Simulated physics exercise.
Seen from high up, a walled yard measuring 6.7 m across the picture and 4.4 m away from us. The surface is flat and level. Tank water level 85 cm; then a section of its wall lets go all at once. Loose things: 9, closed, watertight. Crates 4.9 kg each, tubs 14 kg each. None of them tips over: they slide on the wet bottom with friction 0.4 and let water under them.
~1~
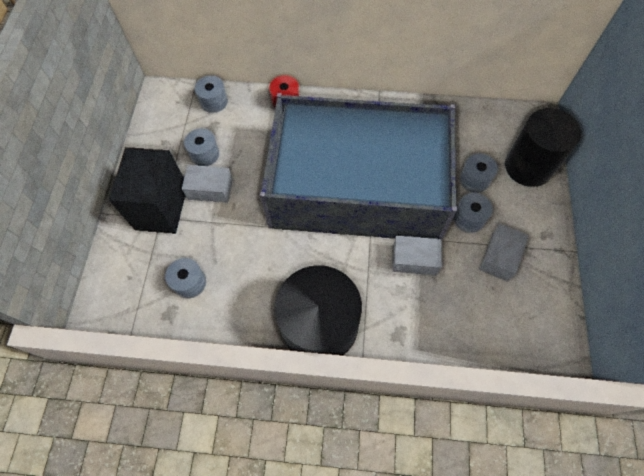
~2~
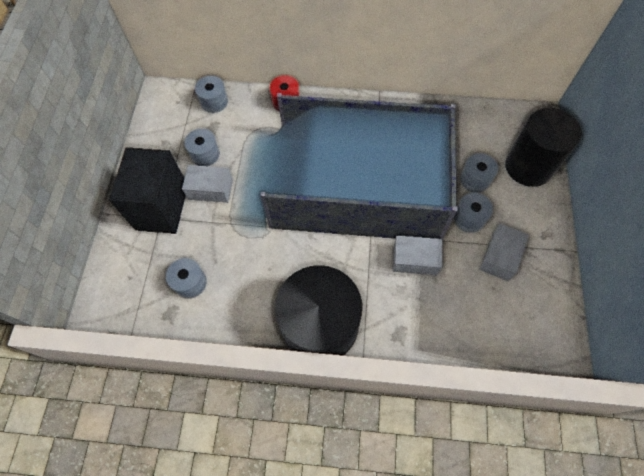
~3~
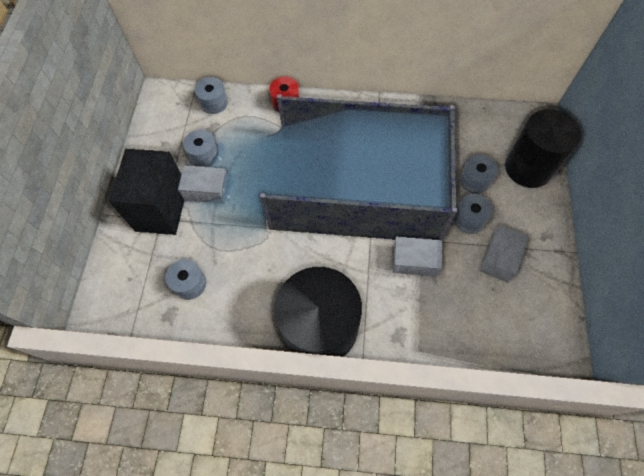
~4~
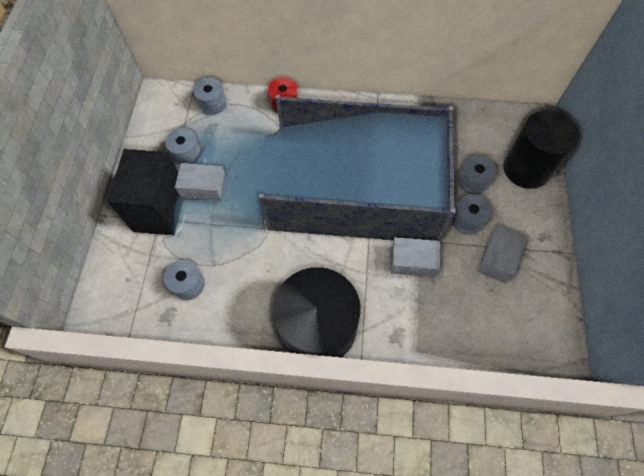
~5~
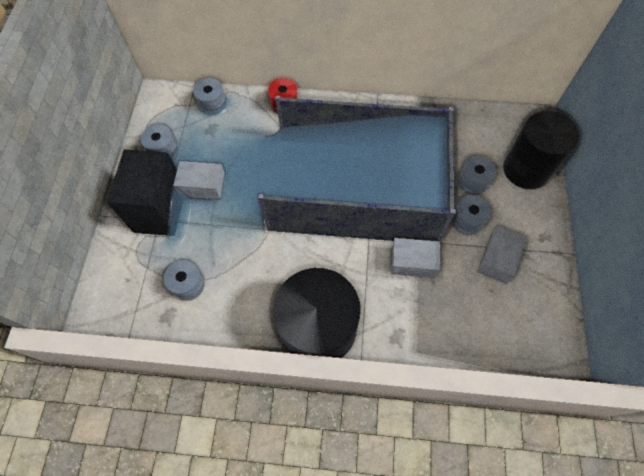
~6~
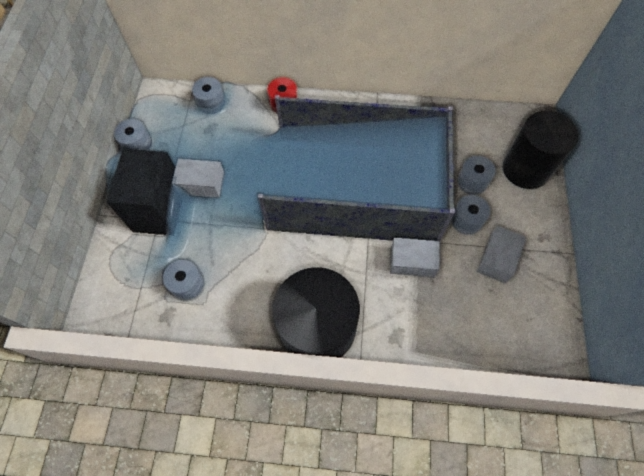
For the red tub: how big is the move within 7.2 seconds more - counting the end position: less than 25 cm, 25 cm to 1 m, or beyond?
It ends up distant.
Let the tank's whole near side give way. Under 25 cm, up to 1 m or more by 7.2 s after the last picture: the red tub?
So, for the red tub: It shifts a small amount.
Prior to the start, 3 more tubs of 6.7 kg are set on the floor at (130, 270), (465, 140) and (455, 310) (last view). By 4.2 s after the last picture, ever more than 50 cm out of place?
One by one: Beyond the mark, beyond the mark, below the mark.
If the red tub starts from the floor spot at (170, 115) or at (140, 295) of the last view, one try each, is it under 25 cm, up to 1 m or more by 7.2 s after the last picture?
Results, in order: Borne far off, then borne far off.
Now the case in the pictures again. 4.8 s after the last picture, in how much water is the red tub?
Around 23 cm.
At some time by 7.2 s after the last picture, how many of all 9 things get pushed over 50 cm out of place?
I count 8.
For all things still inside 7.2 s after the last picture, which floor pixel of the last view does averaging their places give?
I'd put it close to (437, 210) in the last view.
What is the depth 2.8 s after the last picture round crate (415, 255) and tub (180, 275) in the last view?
Close to 0 and 6 centimetres.
Then, 0.9 s after the last picture the red tub is near (282, 89), 0.0 m from its start, aground; 3 afloat.
Then, 2.8 s after the last picture the red tub is near (459, 119), 2.7 m from its start, aground; 3 afloat.
Then, 4.8 s after the last picture the red tub is near (559, 124), 4.1 m from its start, afloat; 7 afloat.
Then, 7.2 s after the last picture the red tub is near (557, 127), 4.1 m from its start, afloat; 9 afloat.
